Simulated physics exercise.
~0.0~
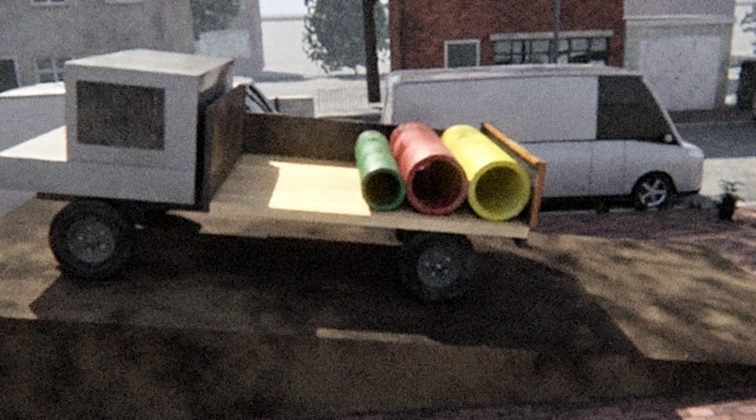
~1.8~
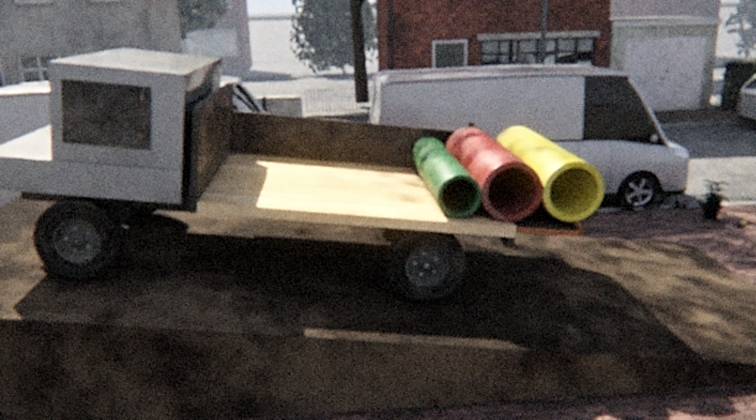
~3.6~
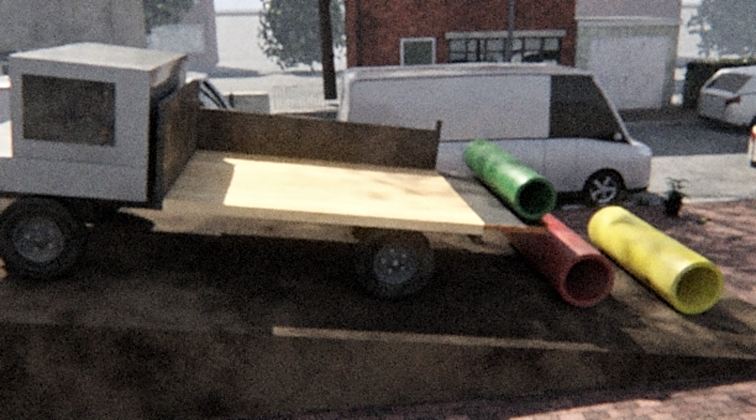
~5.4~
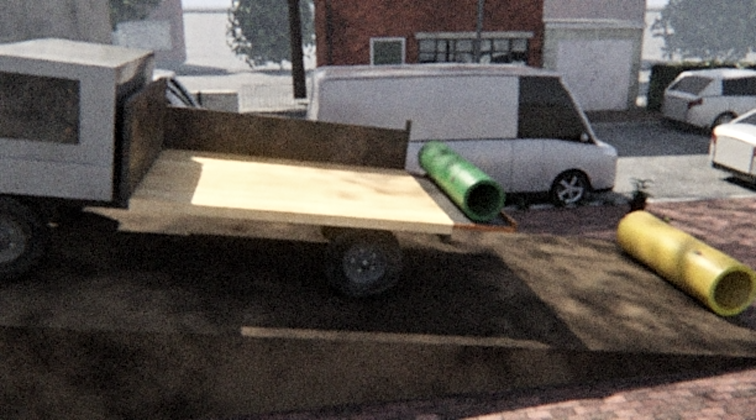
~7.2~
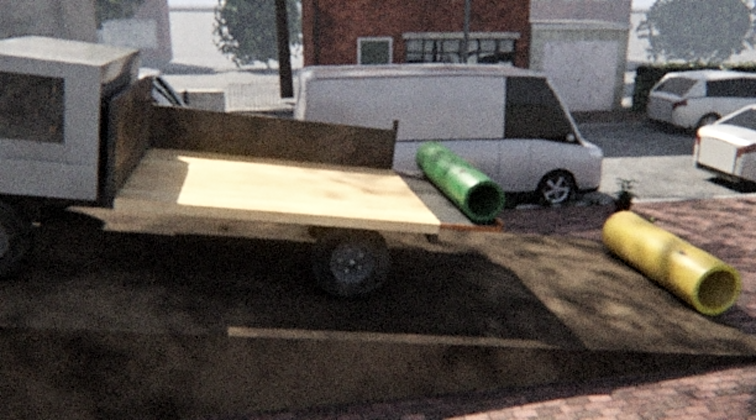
At first, a pick-up with a pale wooden bed stands on sloping ground in front of a parked van, with green, red and yellow pipes lying side by side against its raised tailgate. The gate swings down, and the three pipes roll right toward the open end. The yellow pipe drops off onto the ground, and the red one tumbles after it while the green one reaches the lowered gate. The view pans slightly right as the red pipe passes out of clear sight. In the end, the yellow pipe lies on the ground and the green one stays on the gate.
